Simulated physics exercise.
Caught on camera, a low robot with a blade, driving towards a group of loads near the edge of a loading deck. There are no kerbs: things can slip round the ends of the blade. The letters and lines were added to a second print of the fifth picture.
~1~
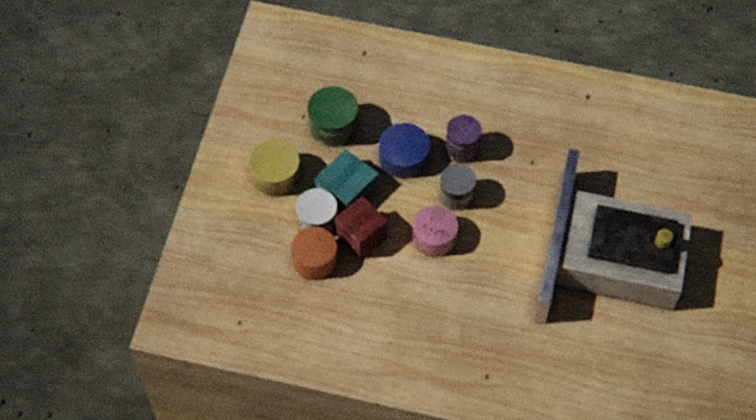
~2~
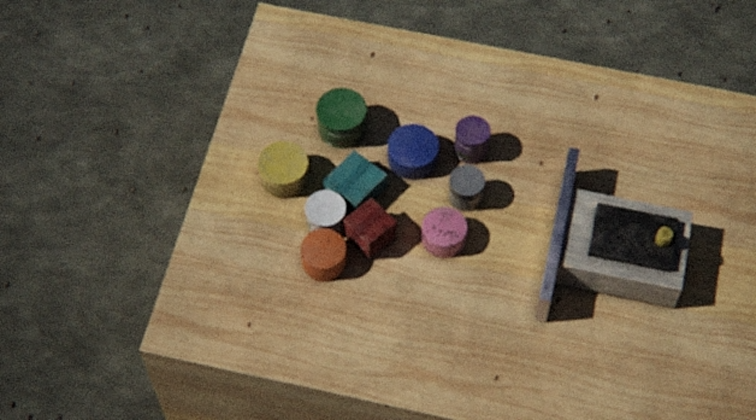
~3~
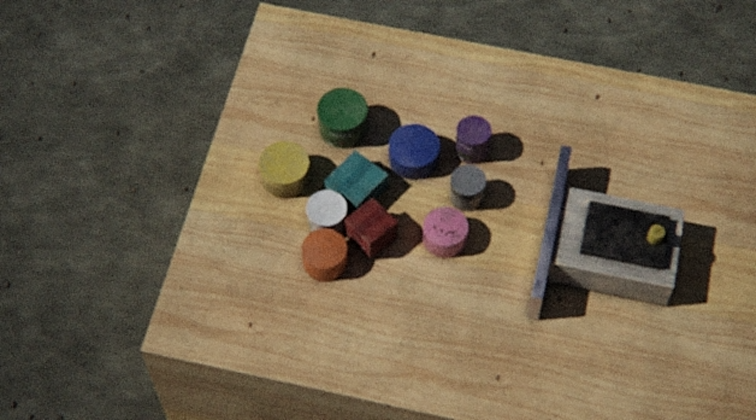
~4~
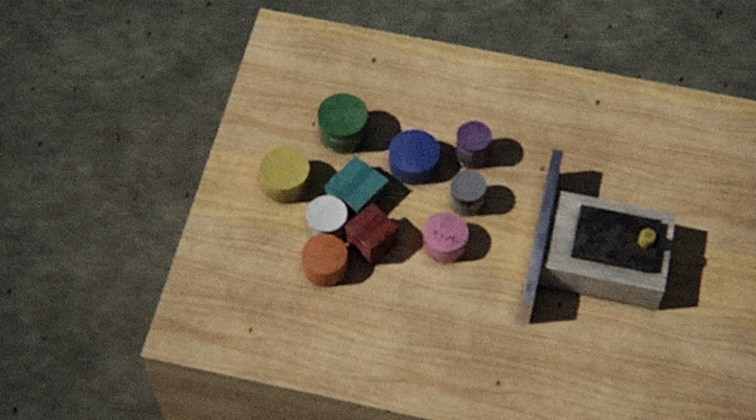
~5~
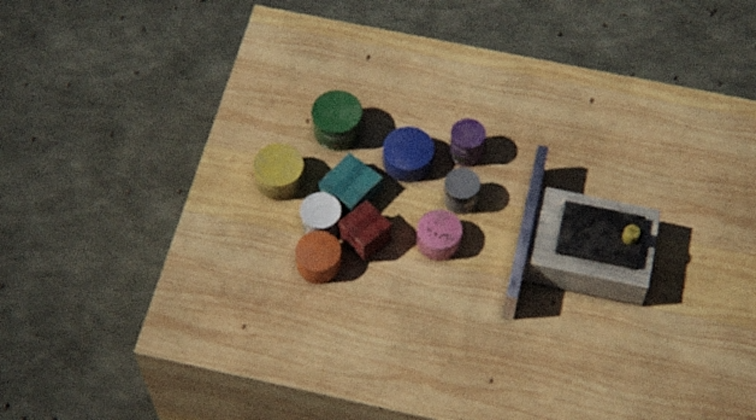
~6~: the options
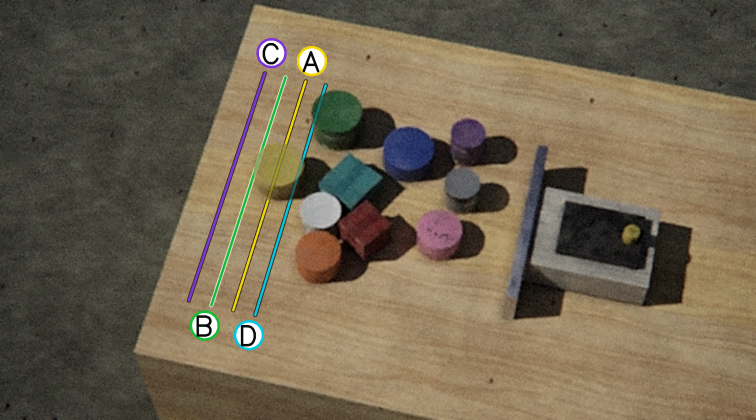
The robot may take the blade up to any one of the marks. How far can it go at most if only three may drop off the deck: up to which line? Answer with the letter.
Line C.
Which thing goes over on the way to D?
The yellow pail goes over.
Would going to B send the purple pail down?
By then, no.
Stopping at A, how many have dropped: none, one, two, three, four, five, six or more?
One.
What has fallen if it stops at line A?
It is the yellow pail.
On the marked copy, A at (271, 190); B at (250, 186); C at (229, 182); D at (292, 195).
Following C. Soon after the start, robot (484, 210); purple pail (437, 126); white pail (307, 211).
Later, robot (375, 188); yellow pail (209, 160); green pail (271, 93).
In the end, robot (293, 171); yellow pail over the edge; white pail over the edge; three fallen.
As for the rest, A is within the limit but short; B is within the limit but short; D is within the limit but short.
